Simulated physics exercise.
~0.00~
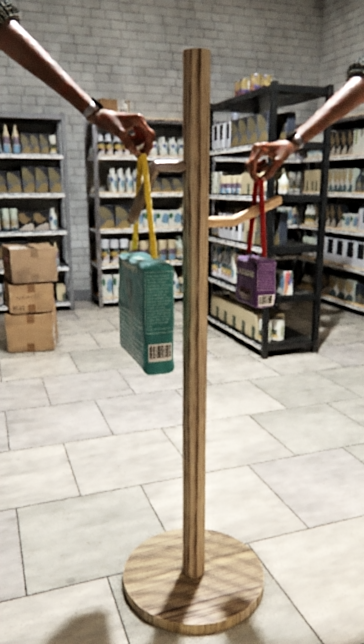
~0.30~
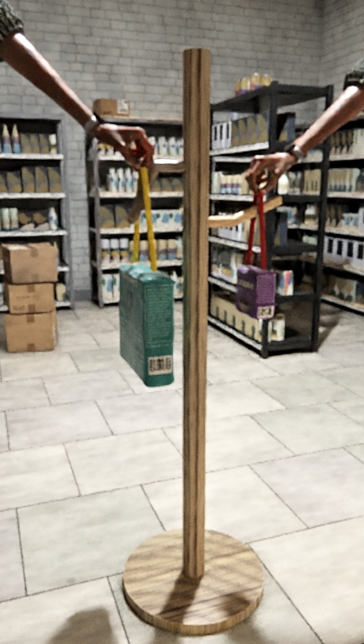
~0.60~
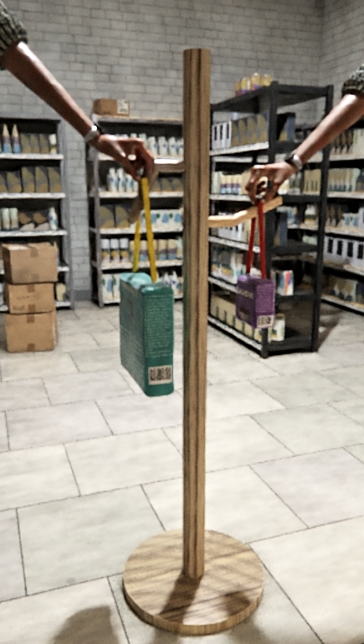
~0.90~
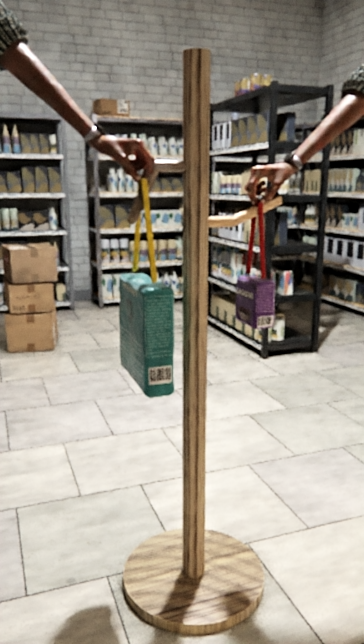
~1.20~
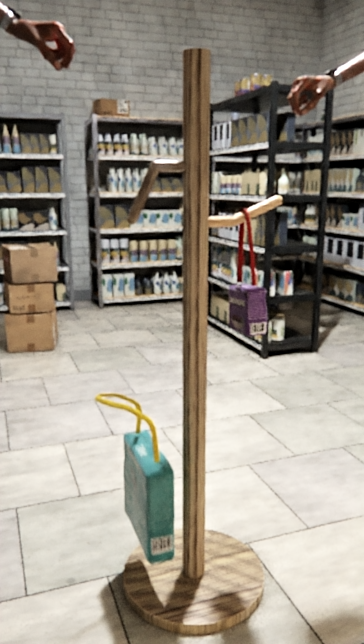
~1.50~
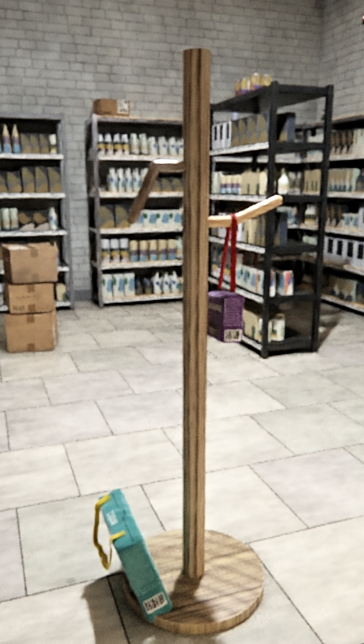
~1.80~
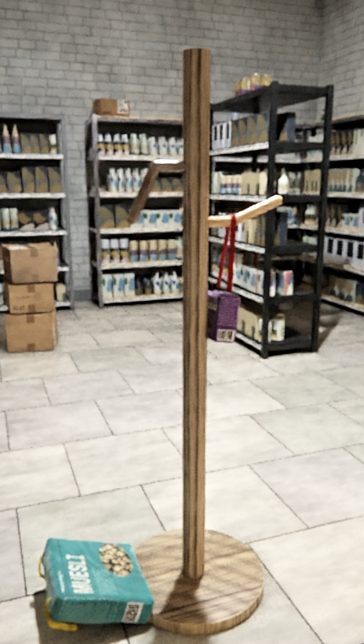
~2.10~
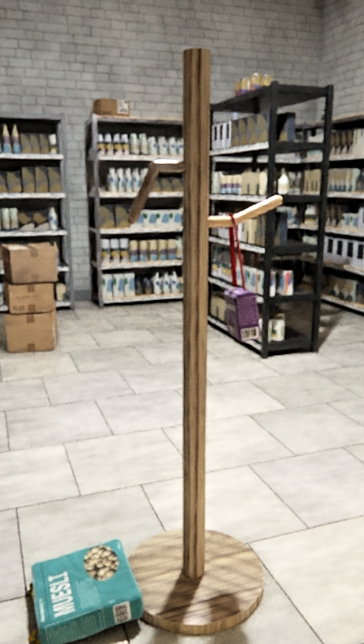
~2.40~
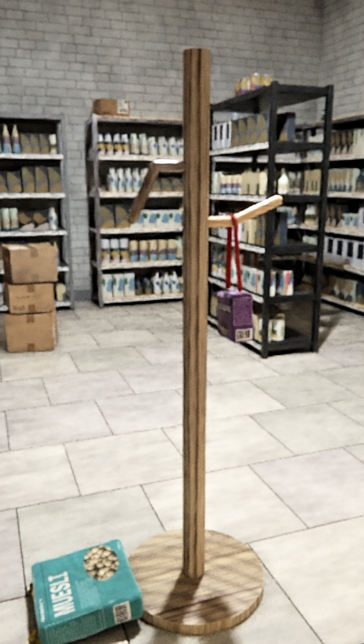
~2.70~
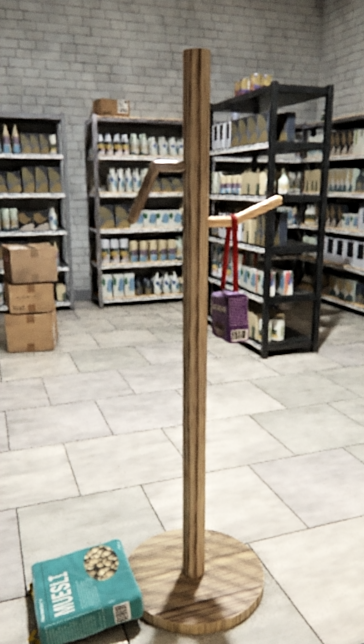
Two hands lowering bags by their loops at a wooden post and letting go, the turquoise falling flat, the purple staying hung.
